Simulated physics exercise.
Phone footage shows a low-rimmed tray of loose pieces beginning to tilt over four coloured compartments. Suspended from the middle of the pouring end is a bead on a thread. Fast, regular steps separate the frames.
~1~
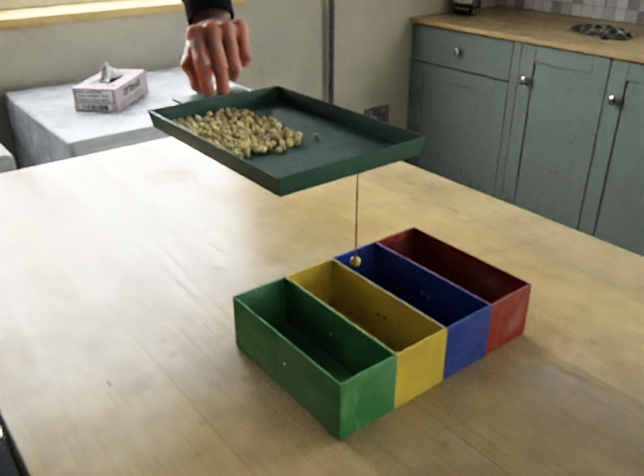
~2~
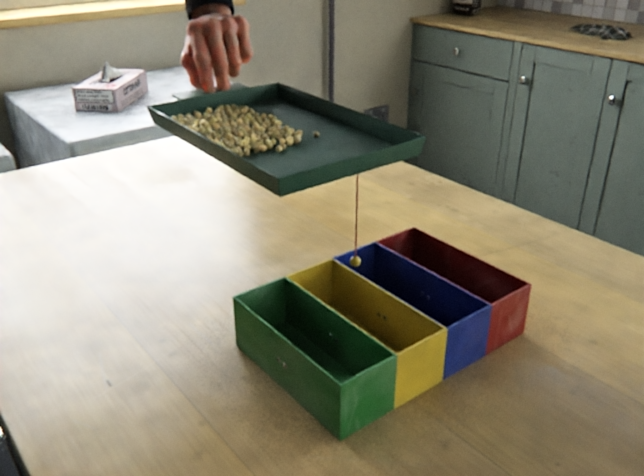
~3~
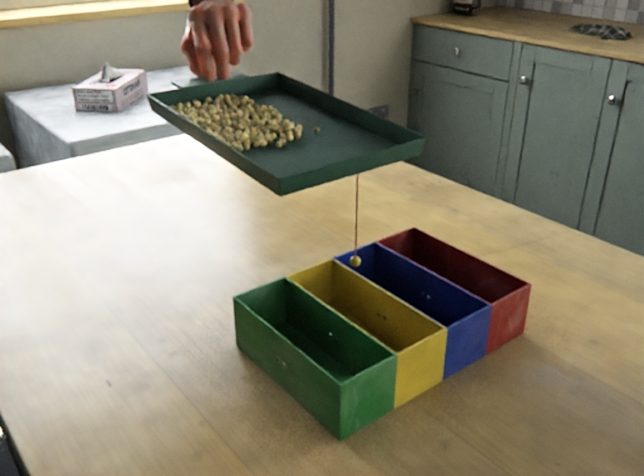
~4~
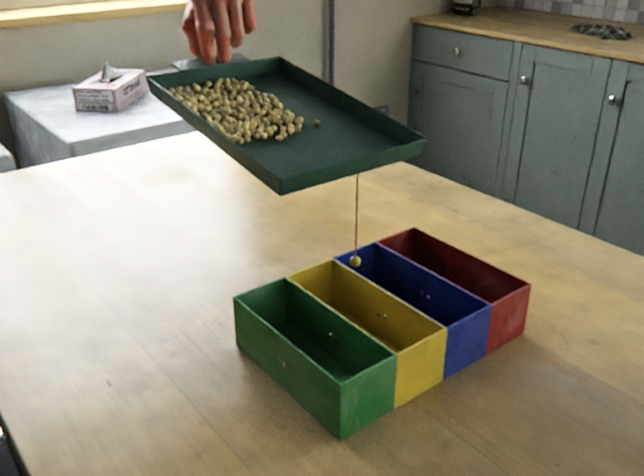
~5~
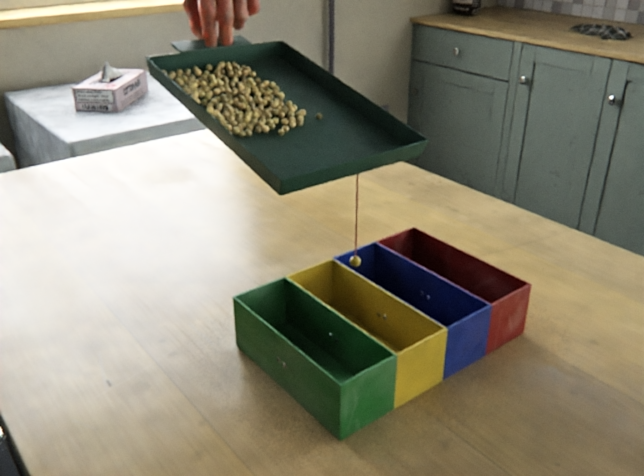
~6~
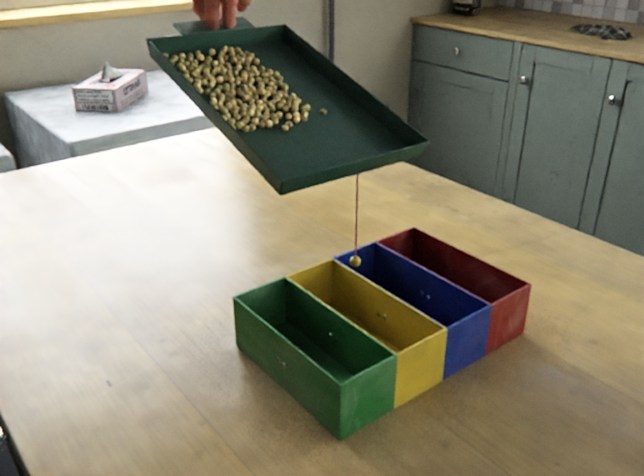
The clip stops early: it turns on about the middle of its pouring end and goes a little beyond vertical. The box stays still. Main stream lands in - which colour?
Yellow cell.
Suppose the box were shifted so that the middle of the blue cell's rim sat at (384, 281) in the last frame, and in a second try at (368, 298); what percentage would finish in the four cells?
Near 100 % and 90 %.
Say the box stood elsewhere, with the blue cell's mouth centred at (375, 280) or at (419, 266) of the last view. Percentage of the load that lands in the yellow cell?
I'd say about 40 percent, followed by about 40 percent.
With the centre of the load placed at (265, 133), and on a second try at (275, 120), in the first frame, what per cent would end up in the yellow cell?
About 30 % and 30 %.
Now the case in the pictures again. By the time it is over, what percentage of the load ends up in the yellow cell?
I'd estimate close to 40 per cent.
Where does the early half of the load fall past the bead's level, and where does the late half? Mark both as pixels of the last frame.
Roughly (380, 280) first, then roughly (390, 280).
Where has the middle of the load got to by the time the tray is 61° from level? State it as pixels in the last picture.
Somewhere about pixel (353, 168).
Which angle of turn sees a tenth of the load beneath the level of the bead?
It is at around 65 degrees by then.
Just after the last frame, tray tipped steeply; the larger part on the tray; just a few in the blue cell; just a few in the green cell; just a few in the yellow cell; just a few in the red cell; about a tenth falling or outside the box.
A moment on, tray tipped right over; roughly two thirds on the tray; about a tenth in the yellow cell; about a tenth in the blue cell; about a tenth in the green cell; just a few in the red cell; about a tenth falling or outside the box.
Further on, tray tipped past a quarter turn; roughly half in the yellow cell; roughly a third in the blue cell; about a tenth in the green cell; about a tenth in the red cell; just a few falling or outside the box.
When it is over, tray tipped past a quarter turn; roughly half in the yellow cell; roughly a third in the blue cell; about a tenth in the green cell; about a tenth in the red cell; just a few outside the box.
